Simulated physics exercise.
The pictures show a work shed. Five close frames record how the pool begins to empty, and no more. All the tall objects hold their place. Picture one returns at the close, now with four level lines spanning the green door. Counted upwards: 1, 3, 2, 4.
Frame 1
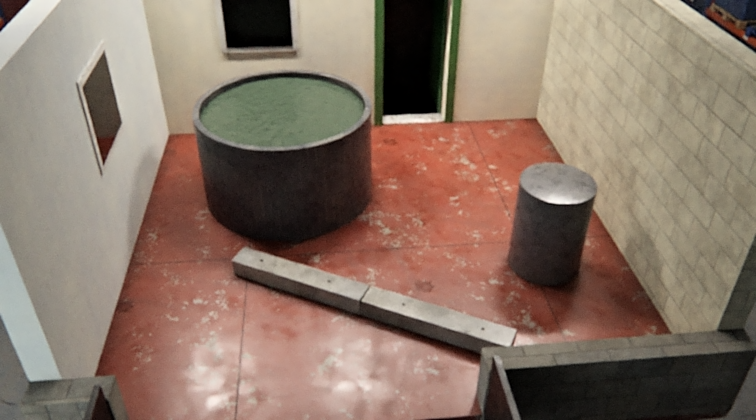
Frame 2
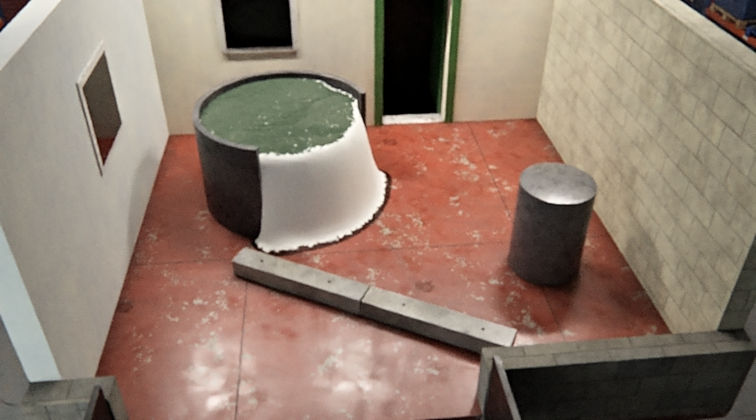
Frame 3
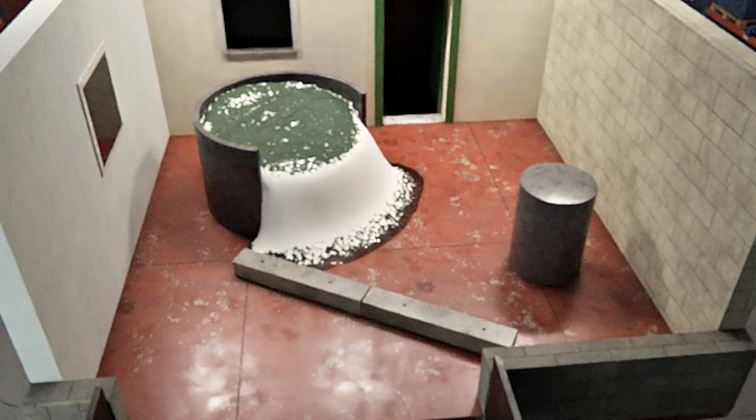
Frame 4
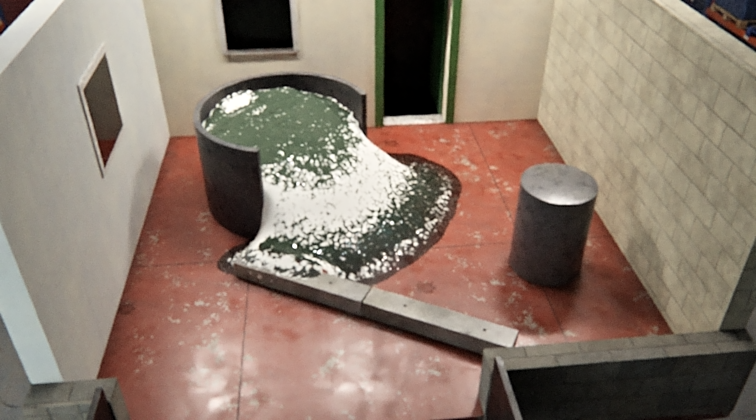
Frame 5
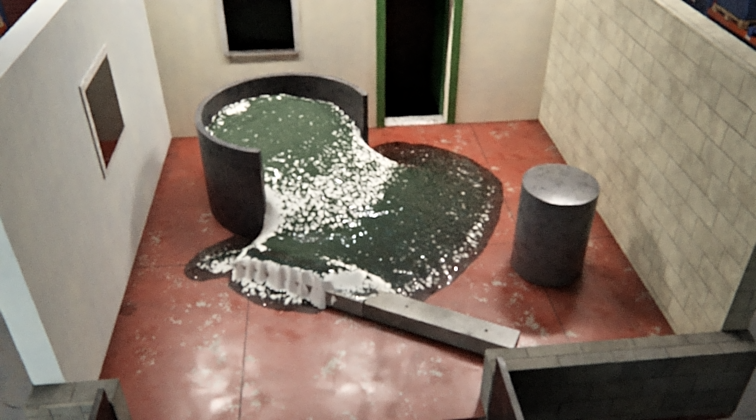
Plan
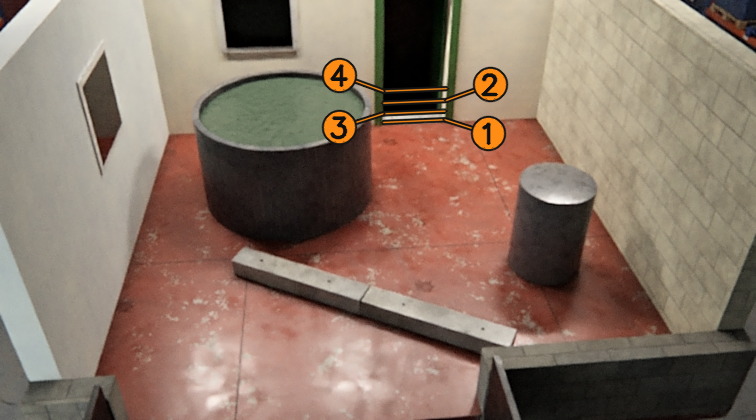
The video shows a round, dark-walled pool of green water in a red-floored work shed; its front right side opens, and white, foamy water pours out, spreading rightward and forward across the floor and washing over a low gray barrier.
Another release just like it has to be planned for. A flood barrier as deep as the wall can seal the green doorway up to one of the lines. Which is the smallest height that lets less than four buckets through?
Use mark 3.
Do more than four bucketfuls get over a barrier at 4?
No, that is safe.
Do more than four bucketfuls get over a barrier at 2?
No, that is safe.
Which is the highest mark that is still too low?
The answer is 1.
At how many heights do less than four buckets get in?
Three of them.
In orange, 1 at (414, 121); 2 at (414, 101); 3 at (414, 112); 4 at (415, 89); from the bottom up 1, 3, 2, 4.
Choosing 1, dozens of bucketfuls pour in.
Choosing 2, nothing gets over.
Choosing 3, a bucket or two gets in.
Choosing 4, nothing gets over.
